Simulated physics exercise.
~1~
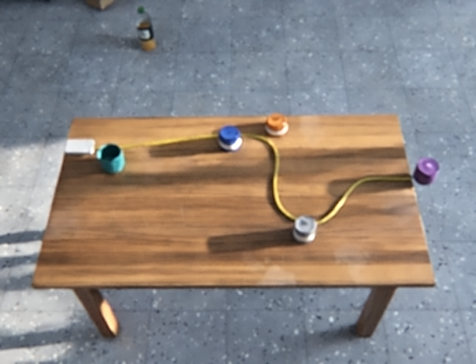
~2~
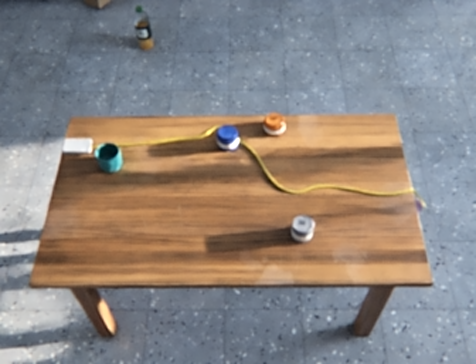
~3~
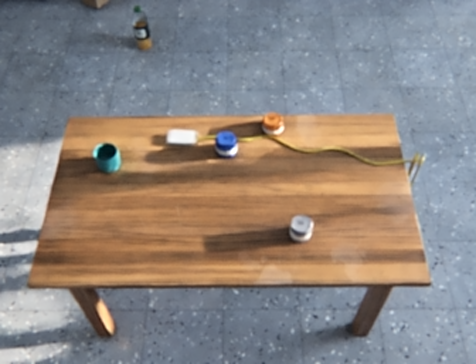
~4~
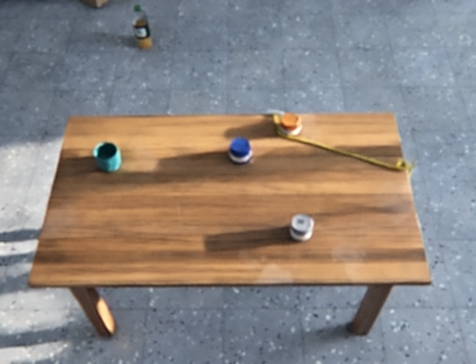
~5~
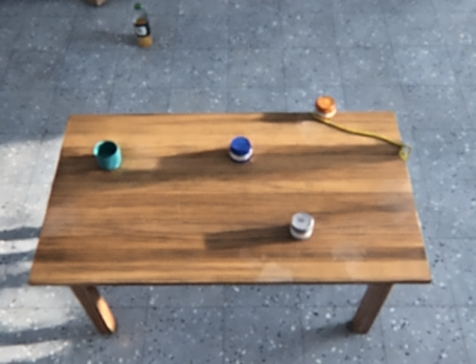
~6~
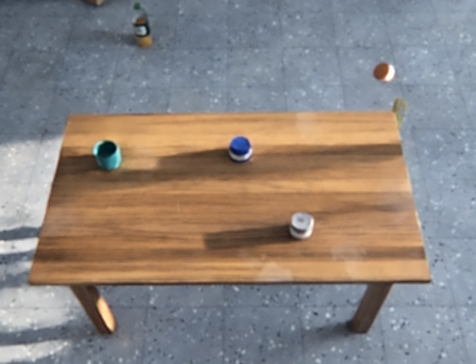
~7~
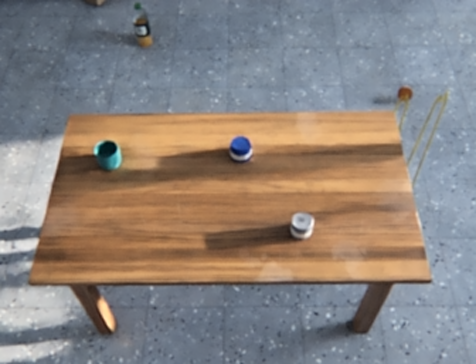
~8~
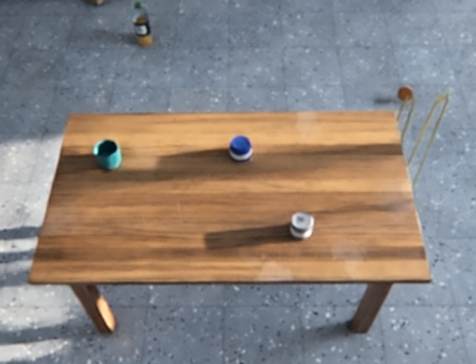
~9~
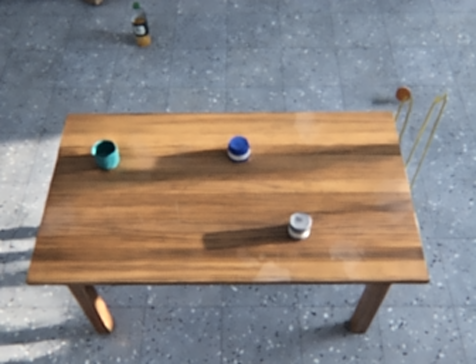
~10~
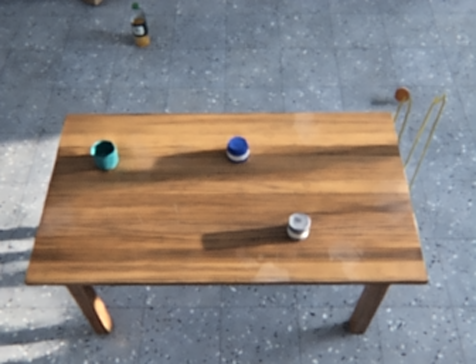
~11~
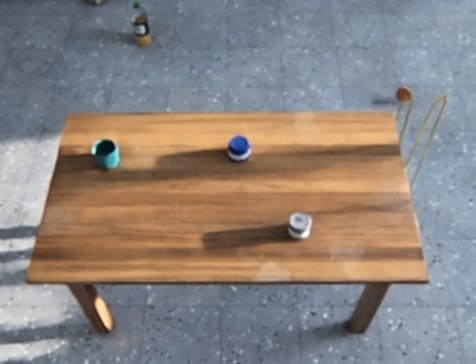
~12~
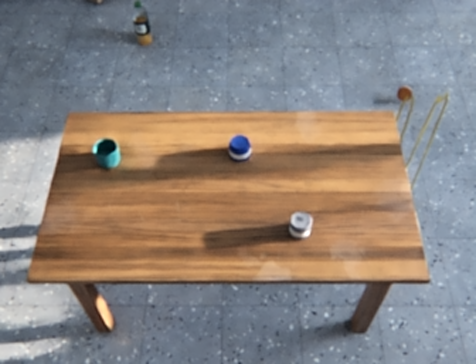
A purple speaker drops off the right edge of a wooden table, its yellow cable dragging a white phone rightward past a blue jar, nudging it slightly, and over the edge with an orange jar, while the blue jar, teal cup and grey tin remain on top.
